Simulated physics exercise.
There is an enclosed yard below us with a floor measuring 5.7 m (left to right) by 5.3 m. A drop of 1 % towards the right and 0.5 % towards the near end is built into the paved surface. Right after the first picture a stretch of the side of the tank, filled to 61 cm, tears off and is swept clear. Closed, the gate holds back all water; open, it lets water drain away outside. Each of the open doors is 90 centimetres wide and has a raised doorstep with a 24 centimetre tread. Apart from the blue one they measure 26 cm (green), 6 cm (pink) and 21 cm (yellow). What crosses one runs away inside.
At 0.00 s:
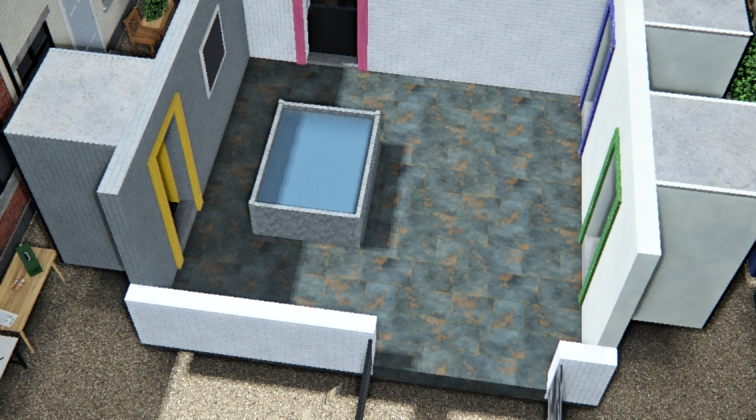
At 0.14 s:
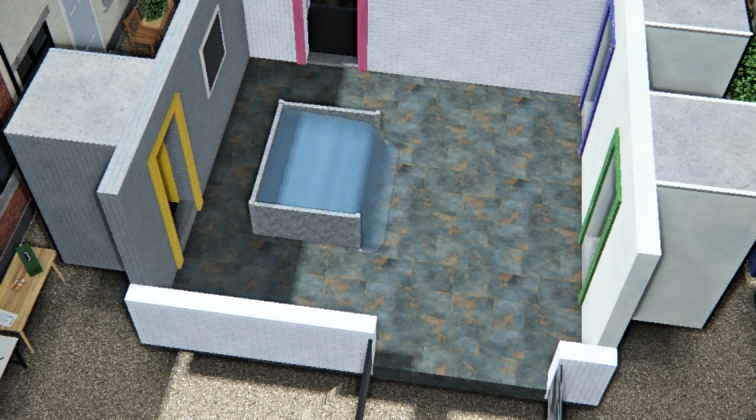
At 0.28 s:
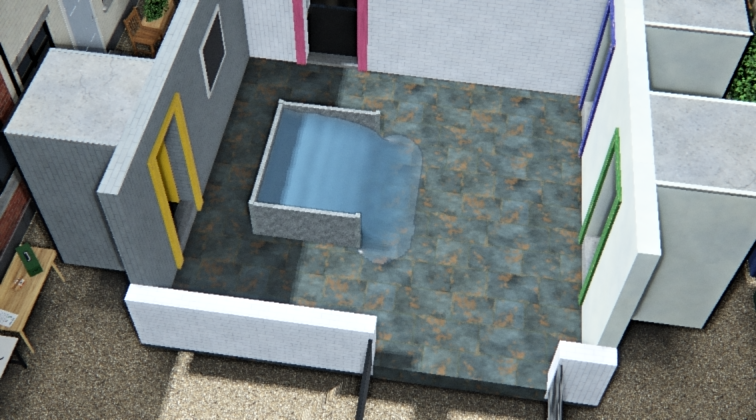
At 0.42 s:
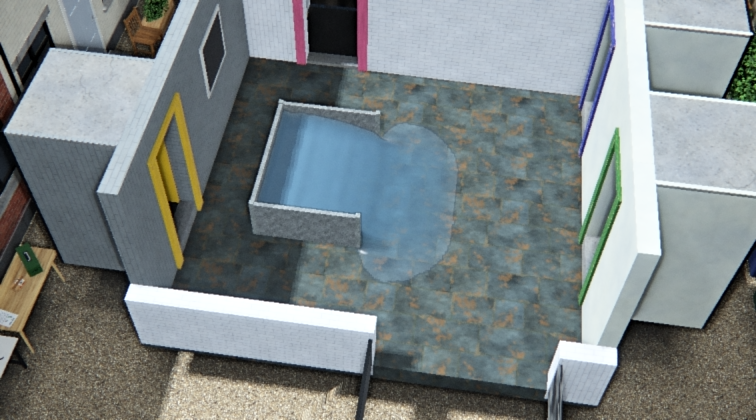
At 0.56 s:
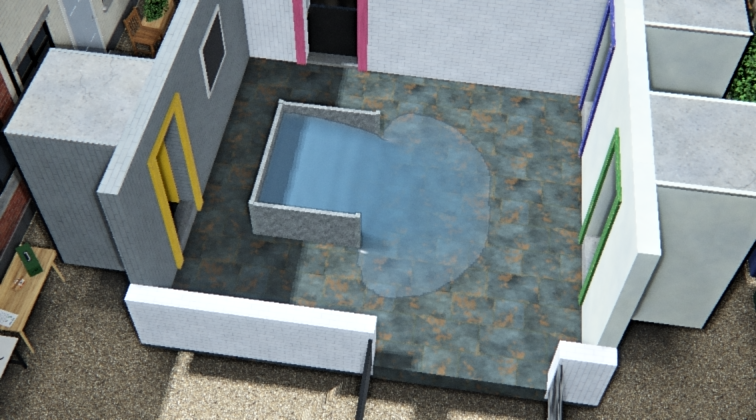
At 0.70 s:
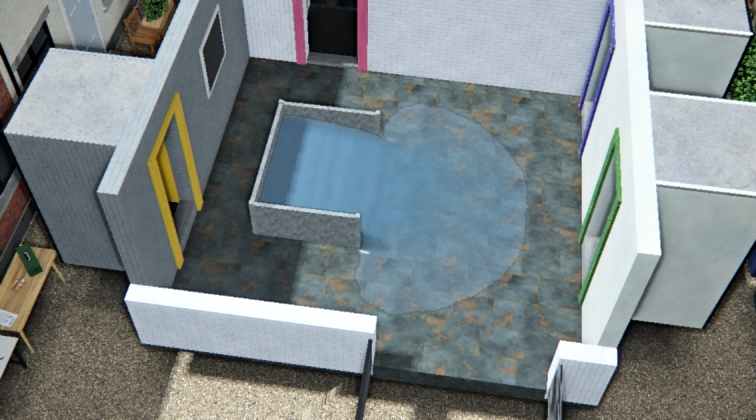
Walled tank in an enclosed yard losing its right side, water pouring out and spreading in a widening rounded sheet across paving.
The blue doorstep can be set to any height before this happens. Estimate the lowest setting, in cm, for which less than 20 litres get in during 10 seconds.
Around 16 cm.
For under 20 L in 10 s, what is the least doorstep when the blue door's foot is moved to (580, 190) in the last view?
Roughly 24 cm, give or take.
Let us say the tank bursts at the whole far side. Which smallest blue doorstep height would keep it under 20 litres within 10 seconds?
Then it needs around 15 cm.
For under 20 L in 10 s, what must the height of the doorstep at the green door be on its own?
Green would need about 23 cm on its own.
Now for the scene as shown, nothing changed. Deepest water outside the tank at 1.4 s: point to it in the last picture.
Look close to (575, 225).
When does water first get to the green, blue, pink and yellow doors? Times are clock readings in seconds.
Times: Green 1.0 s, blue 1.3 s, pink 4.5 s, yellow 7.5 s.
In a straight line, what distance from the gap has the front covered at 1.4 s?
Around 3.8 m out.
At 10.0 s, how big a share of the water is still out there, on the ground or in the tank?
Around 64 in a hundred parts remain.
After 1.4 s water covers 50 % of the floor, deepest (34 cm) near (575, 225); 8 cm at the blue door, 0 litres in over its 24 cm doorstep.
After 3.0 s water covers 50 % of the floor, deepest (28 cm) near (574, 377); 21 cm at the blue door, 1 litre in over its 24 cm doorstep.
After 10.0 s water covers 95 % of the floor, deepest (9 cm) near (214, 326); 5 cm at the blue door, 2 litres in over its 24 cm doorstep.
At the blue door as built, the water arrived by 1.4 s and peaked near 22 cm at 2.6 s.
Run again over the same 10 s with other heights there, 40 litres in over 13.5 cm, 13 litres over 18 cm. The limit of 20 litres is kept from about 16 cm up.
